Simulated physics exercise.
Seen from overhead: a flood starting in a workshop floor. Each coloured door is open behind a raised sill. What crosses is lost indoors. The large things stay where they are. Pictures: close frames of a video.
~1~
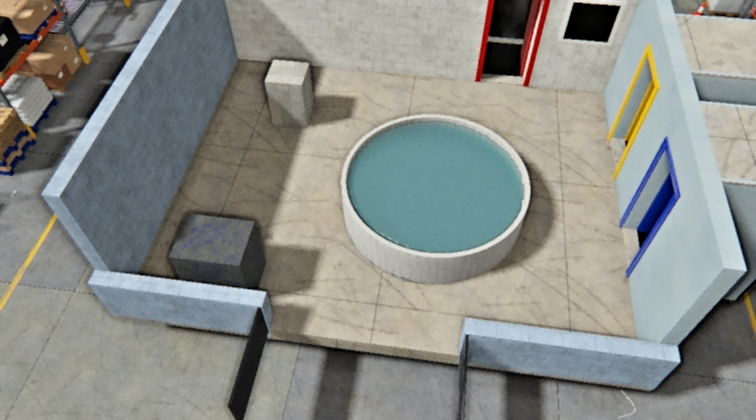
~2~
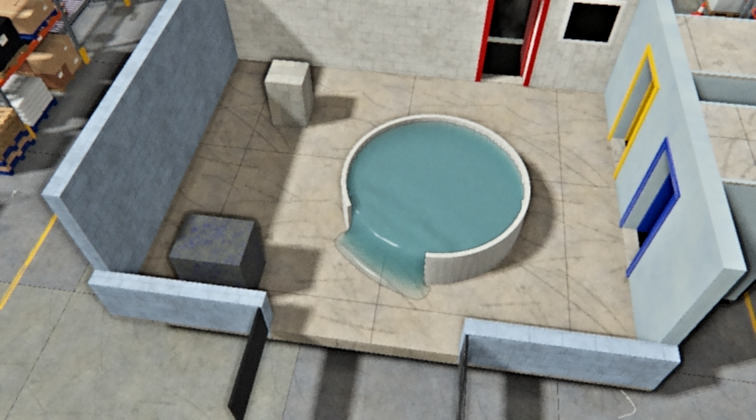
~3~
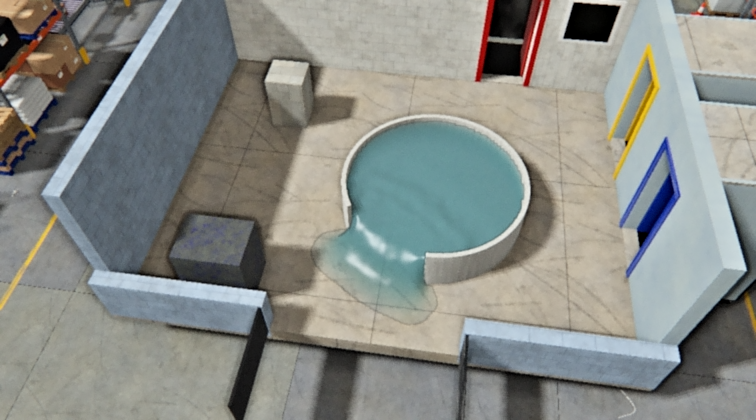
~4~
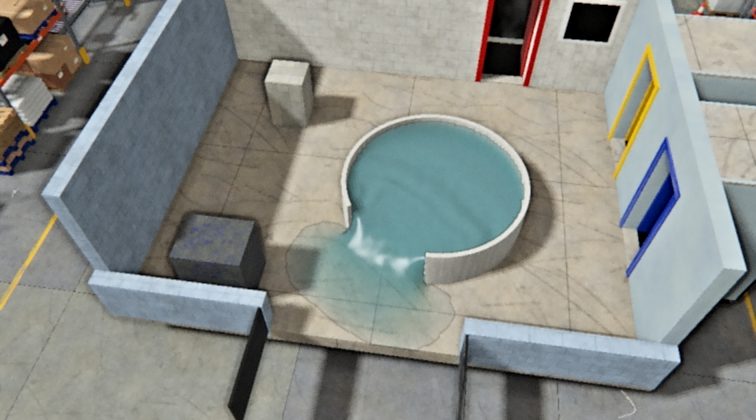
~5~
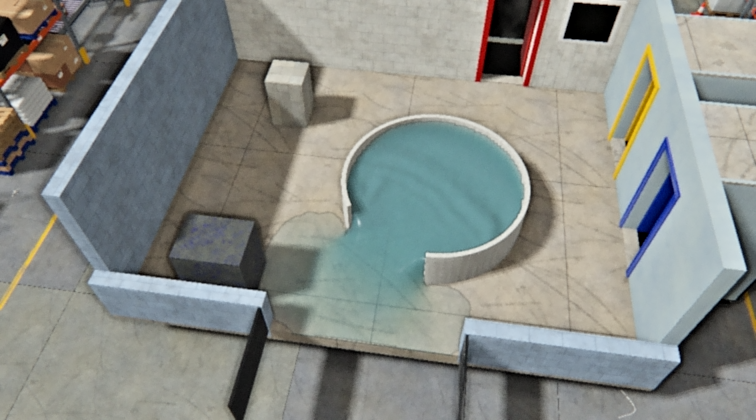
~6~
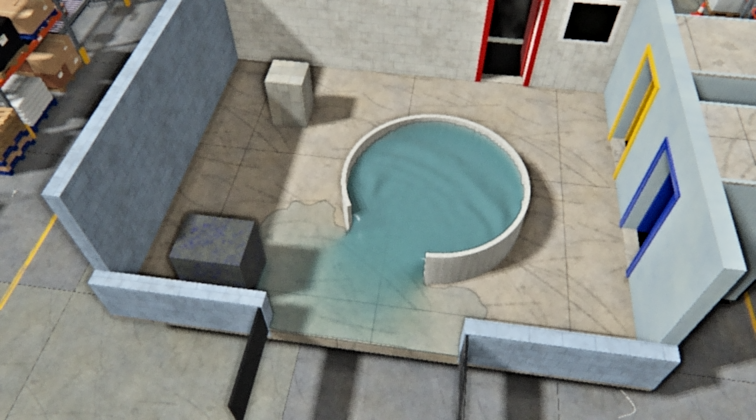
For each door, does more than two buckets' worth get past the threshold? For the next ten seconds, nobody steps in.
Door by door: The blue door - no; the yellow door - no; the red door - no.
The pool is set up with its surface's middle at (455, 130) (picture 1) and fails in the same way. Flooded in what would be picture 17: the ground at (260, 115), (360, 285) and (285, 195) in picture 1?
Going through the three places: Out of reach, in the spill, in the spill.
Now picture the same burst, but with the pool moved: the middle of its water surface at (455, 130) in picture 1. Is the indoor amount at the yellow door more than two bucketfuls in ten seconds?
Checking each in turn, the yellow door comes in short.
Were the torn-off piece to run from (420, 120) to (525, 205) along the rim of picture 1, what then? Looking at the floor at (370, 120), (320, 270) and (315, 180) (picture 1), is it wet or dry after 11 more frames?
The three spots, in order, are spared, spared and spared.
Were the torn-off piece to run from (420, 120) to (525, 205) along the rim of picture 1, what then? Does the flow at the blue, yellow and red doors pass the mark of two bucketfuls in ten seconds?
The blue door exceeds it, the yellow door exceeds it, and the red door exceeds it.
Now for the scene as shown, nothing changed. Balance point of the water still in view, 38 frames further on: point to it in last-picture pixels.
About (370, 206) in the last view.
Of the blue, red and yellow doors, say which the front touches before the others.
First comes the red-painted one.
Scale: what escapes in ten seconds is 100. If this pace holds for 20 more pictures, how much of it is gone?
My estimate is roughly 55 percent.
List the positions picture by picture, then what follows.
The round tank at (435, 182) is whole and still, in the first frame.
Water pours out at (380, 255) and has run to (425, 291), in the second frame.
Water pours out at (380, 257) and has run to a hidden place, in the third frame.
The front is at a hidden place, out from the gap at (380, 258), in the fourth frame.
The front is at (264, 287), out from the gap at (380, 258), in the fifth frame.
The front is at a hidden place, out from the gap at (380, 258), in the sixth frame.
A moment on, water covers 15 % of the floor; the blue door not reached, the yellow door not reached, the red door not reached.
Next, water covers 15 % of the floor; the blue door not reached, the yellow door not reached, the red door not reached.
Then, water covers 30 % of the floor; the blue door not reached, the yellow door not reached, the red door not reached.
Later, water covers 40 % of the floor; the blue door not reached, the yellow door not reached, the red door not reached.
In the end, water covers 55 % of the floor; the blue door not reached, the yellow door not reached, the red door wet at the sill, nothing in.
